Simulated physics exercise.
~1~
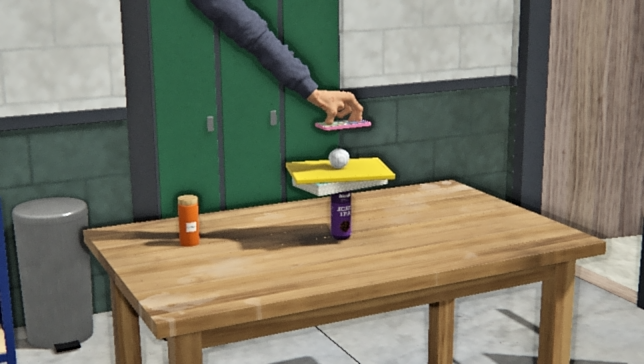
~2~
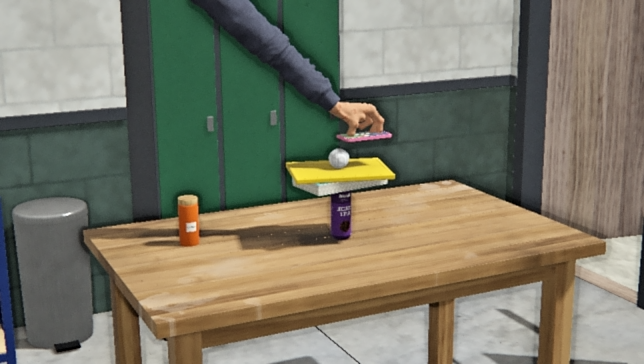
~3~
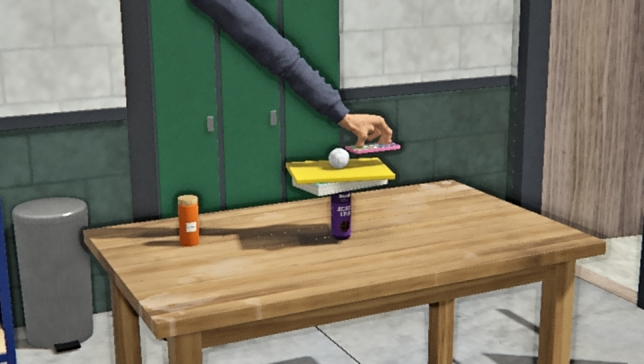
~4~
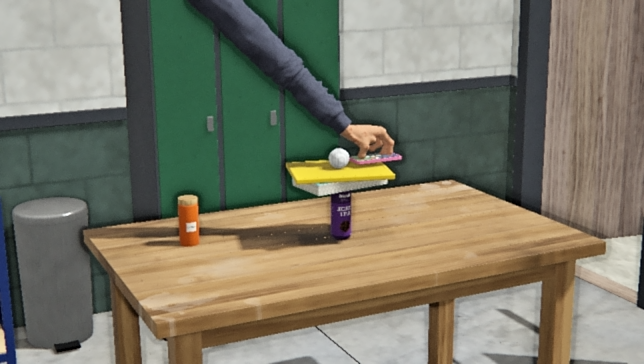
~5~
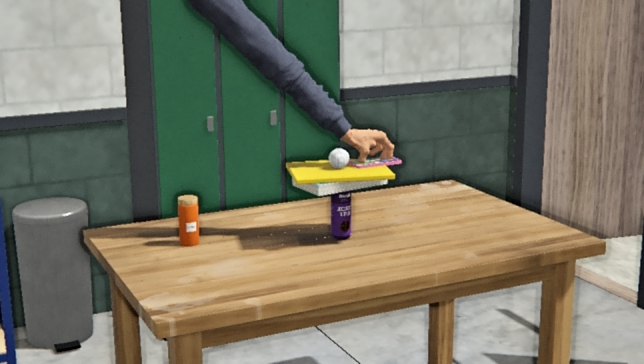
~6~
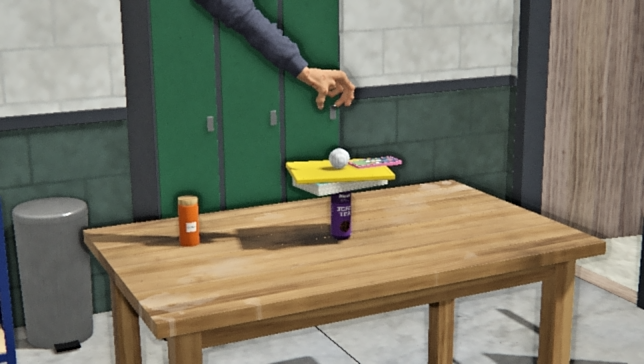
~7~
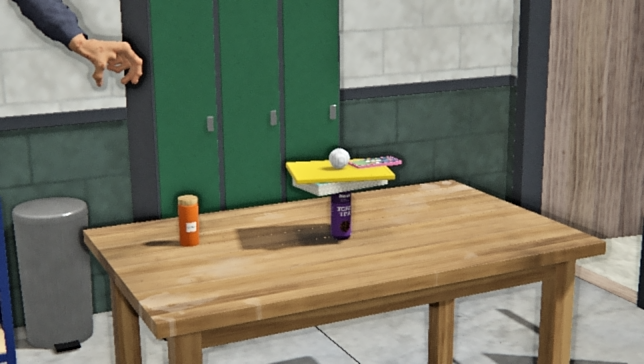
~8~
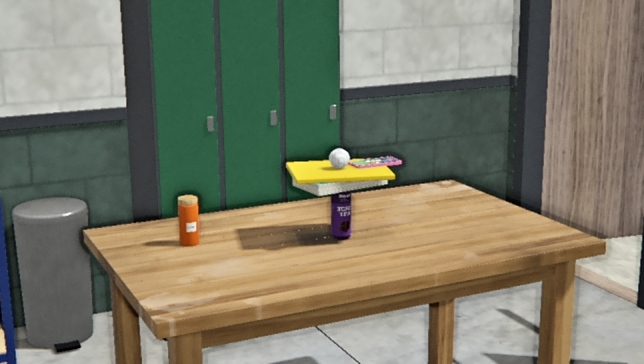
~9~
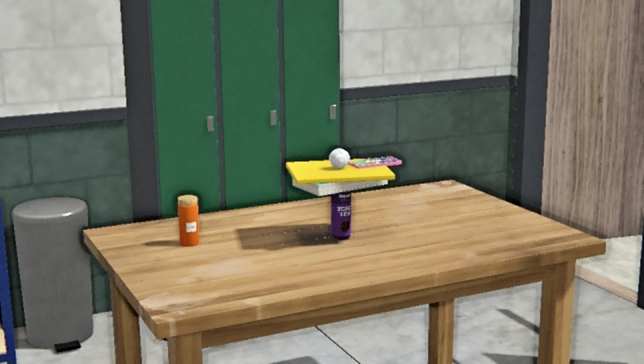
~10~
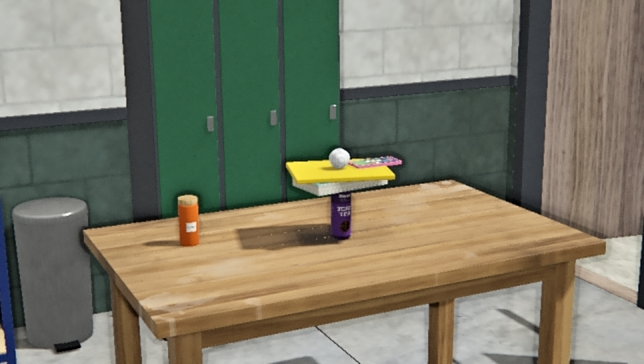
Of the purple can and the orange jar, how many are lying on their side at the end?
None of them are. The purple can is still upright beneath the pile, and the orange jar still stands to the left on the table.
